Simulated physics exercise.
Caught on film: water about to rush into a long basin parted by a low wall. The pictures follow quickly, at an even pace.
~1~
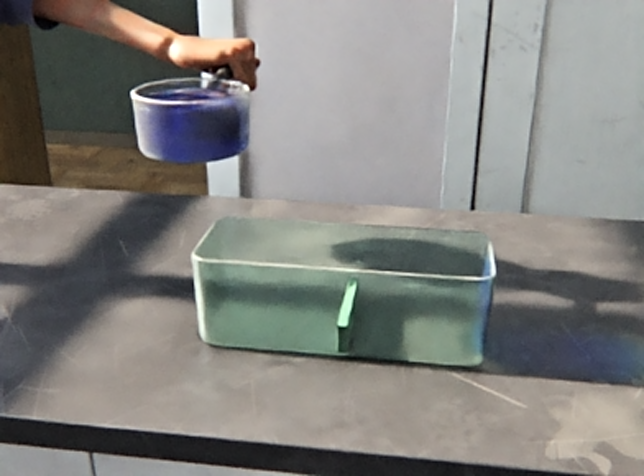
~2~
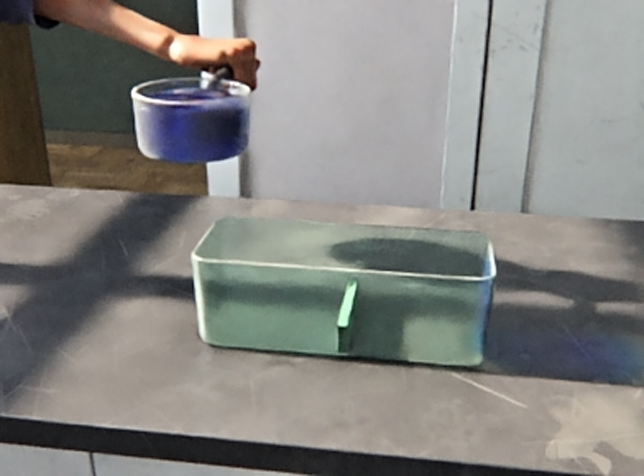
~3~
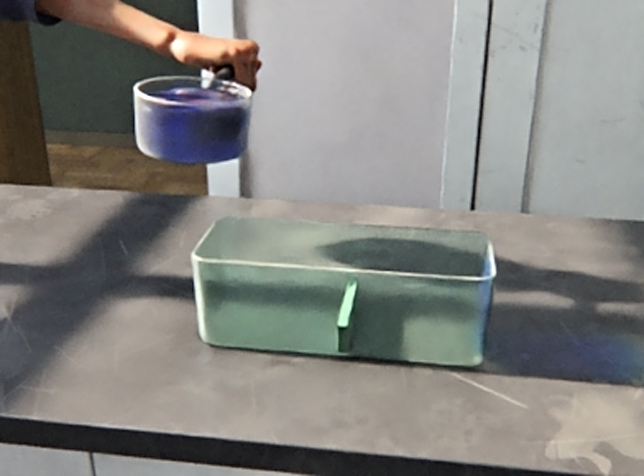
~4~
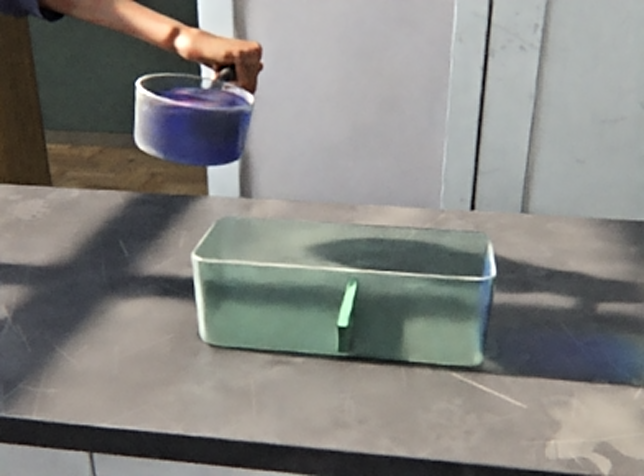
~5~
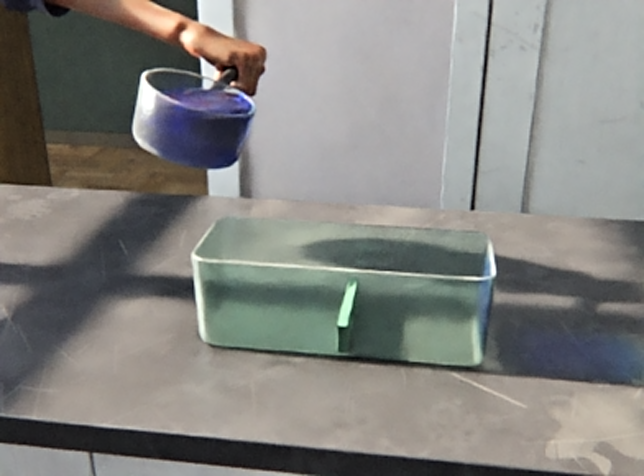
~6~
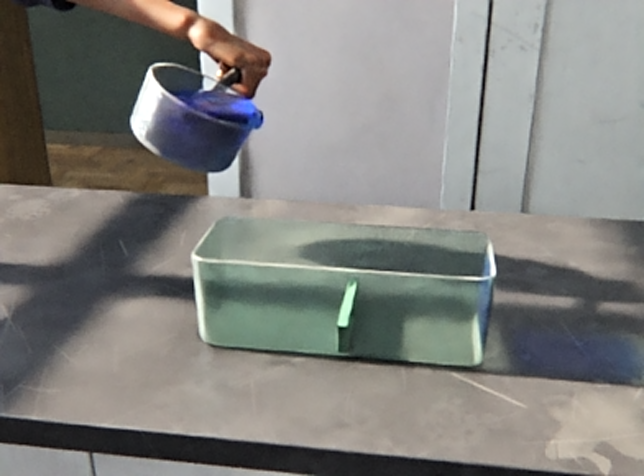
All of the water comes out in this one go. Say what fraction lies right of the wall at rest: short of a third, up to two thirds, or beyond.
In the end less than a third is right of the wall.
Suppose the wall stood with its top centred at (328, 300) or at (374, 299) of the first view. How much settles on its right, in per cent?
In turn 15 and 10 in a hundred.
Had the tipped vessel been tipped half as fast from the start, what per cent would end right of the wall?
Close to 5 per cent.
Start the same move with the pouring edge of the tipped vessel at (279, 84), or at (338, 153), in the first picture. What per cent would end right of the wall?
First some 40, then 85 per cent.
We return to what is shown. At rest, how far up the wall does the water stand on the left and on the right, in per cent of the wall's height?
Some 80 per cent left and 10 right.
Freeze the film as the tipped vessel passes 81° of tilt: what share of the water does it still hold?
Close to 40 per cent.
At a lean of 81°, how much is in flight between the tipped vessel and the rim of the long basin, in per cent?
It comes to 40 per cent or so.
A moment on, the tilt is 81° and 38 per cent is still to pour, 21 is left of the wall and 0 right of it.
Next, the tilt is 94° and 10 per cent is still to pour, 78 is left of the wall and 2 right of it.
Then the tilt is 94° and 3 per cent is still to pour, 86 is left of the wall and 8 right of it.
Later the tilt is 94° and 1 per cent is still to pour, 89 is left of the wall and 9 right of it.
At rest 90 per cent lies left of the wall, 9 right of it and 1 outside.
